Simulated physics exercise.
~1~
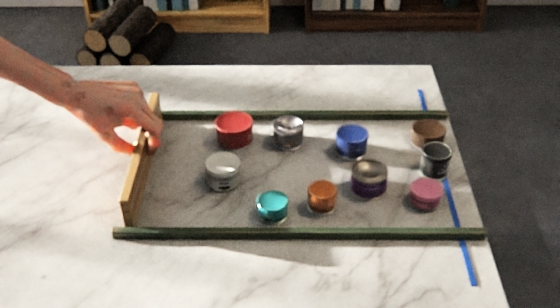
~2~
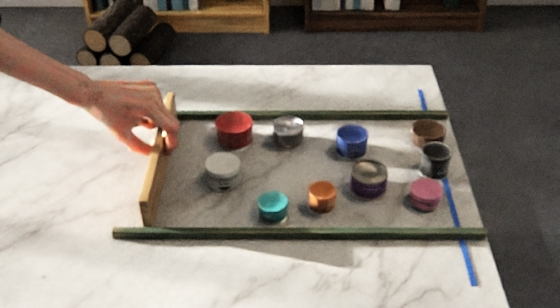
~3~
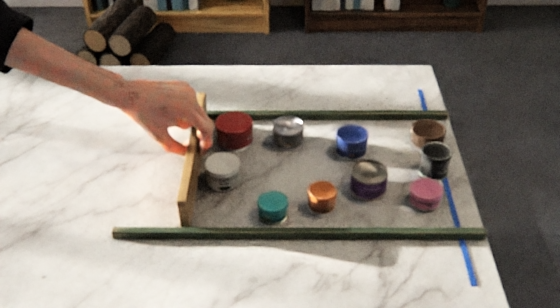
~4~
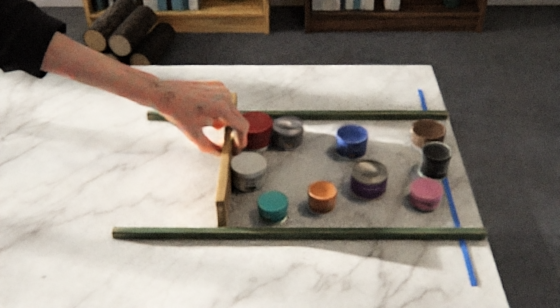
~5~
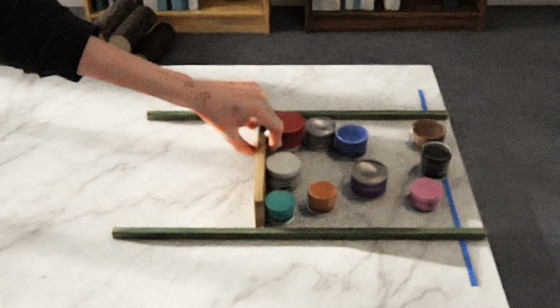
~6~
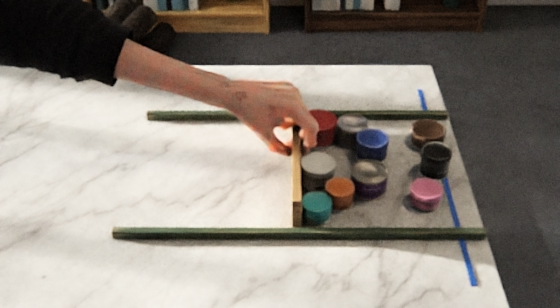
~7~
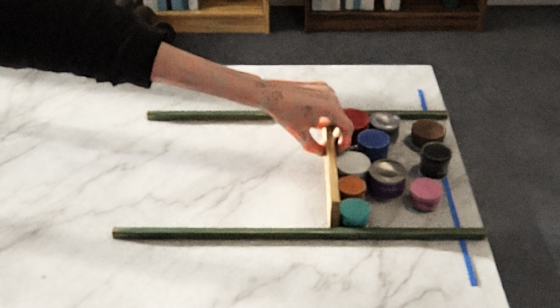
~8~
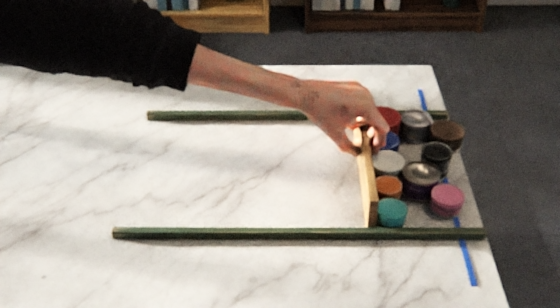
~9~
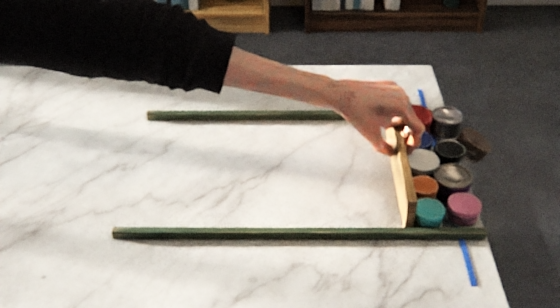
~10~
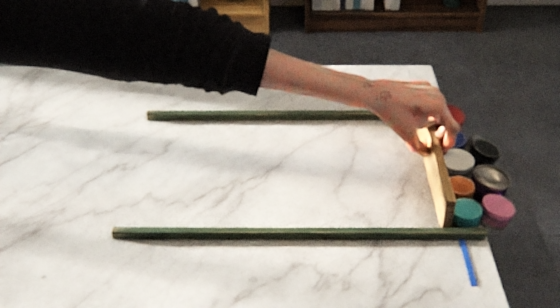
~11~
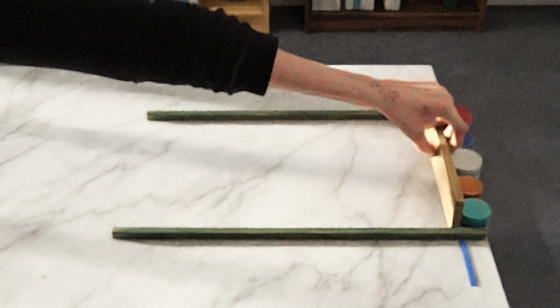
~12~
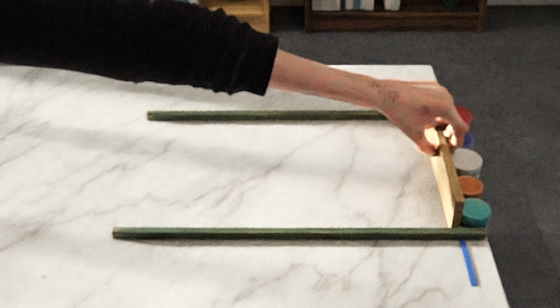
A hand pushes a board right, sweeping small tins along until several drop off the table edge.
